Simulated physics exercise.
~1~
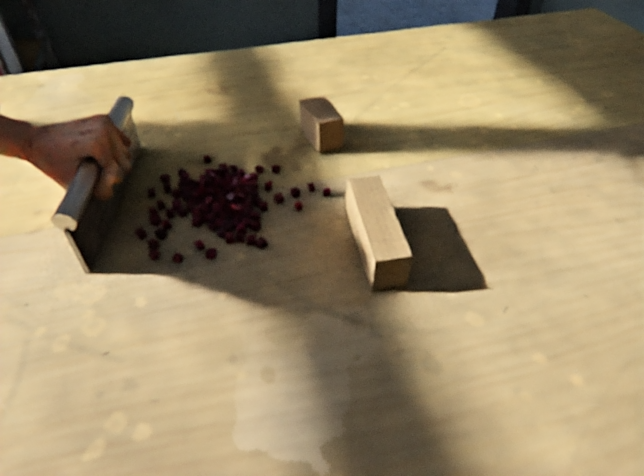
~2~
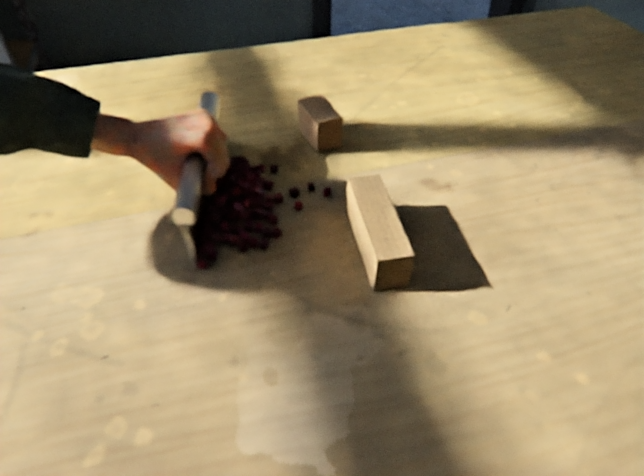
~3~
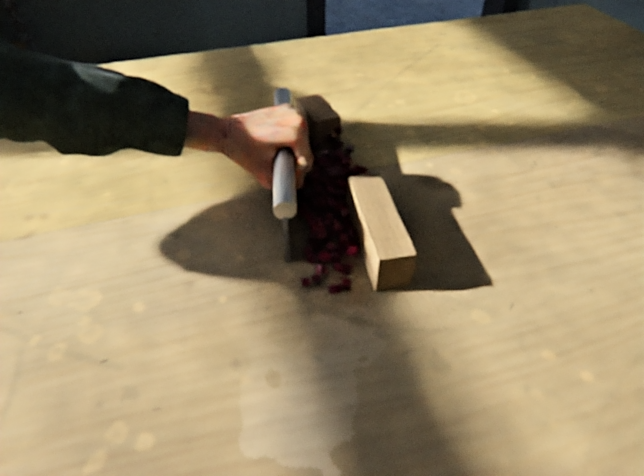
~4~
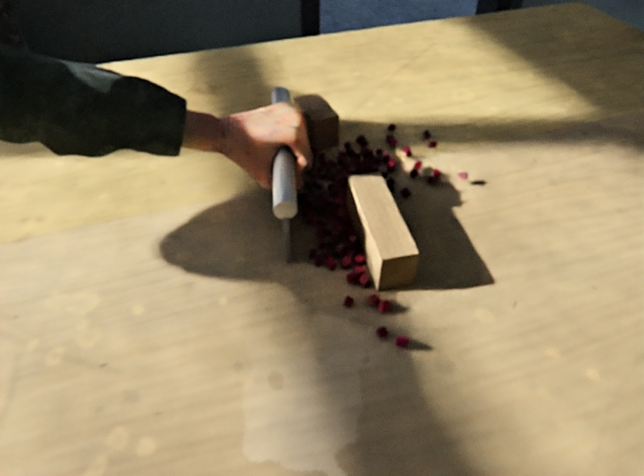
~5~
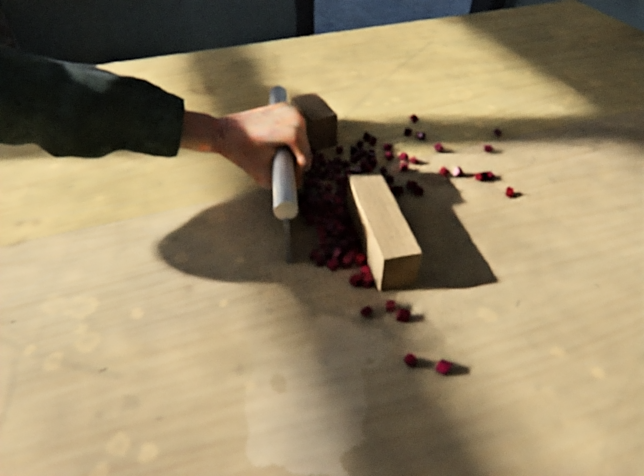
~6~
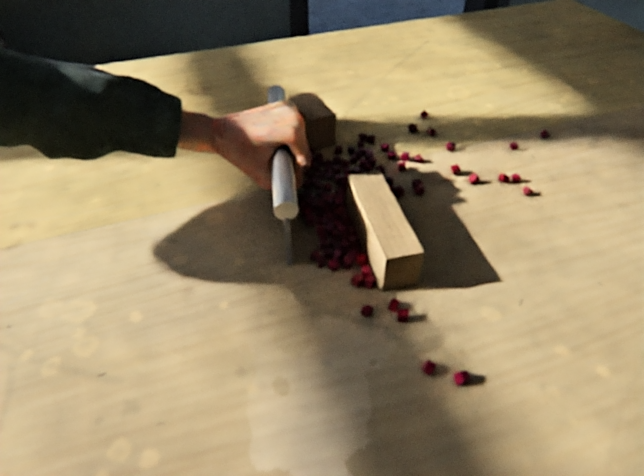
A scatter of small dark red beetroot cubes lies on a pale wooden table, seen from above at an angle in light crossed by shadows. A hand at the left grips a flat scraper with a rounded grey handle, and two wooden blocks stand to the right with a gap between them. The hand pushes the scraper rightward, gathering the cubes into a heap against the blocks, then stops just short of them. Some cubes spill through the gap and scatter beyond, while a few roll around the near block. Most end up held between scraper and blocks.
